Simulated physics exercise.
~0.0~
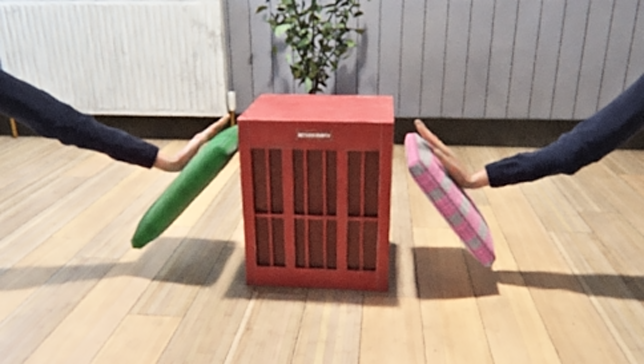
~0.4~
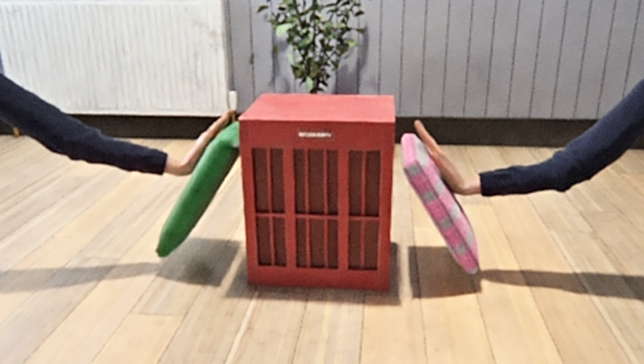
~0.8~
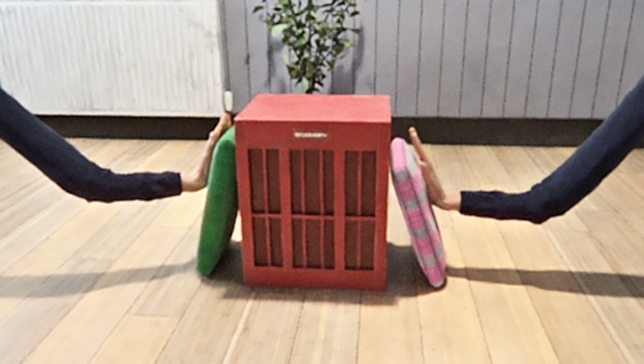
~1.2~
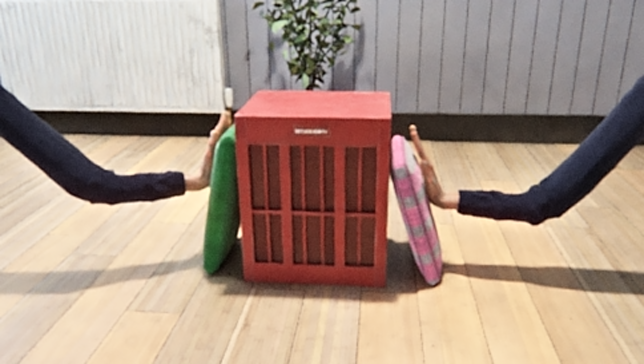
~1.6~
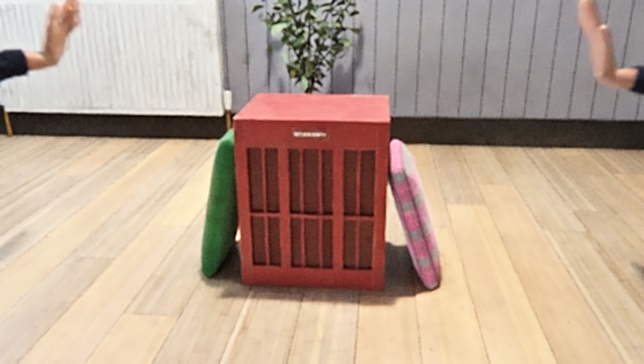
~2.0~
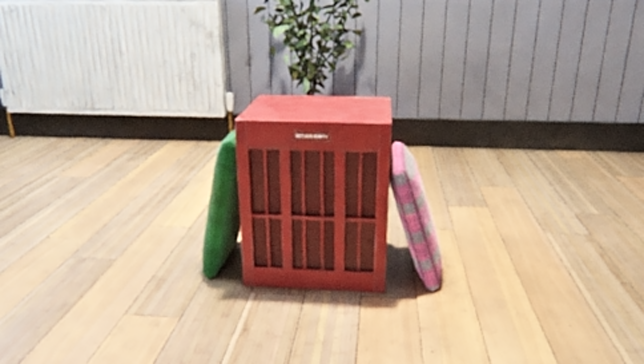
Red crate standing on a wooden floor as two hands lean green and pink pillows against its sides, then withdraw, leaving both propped.
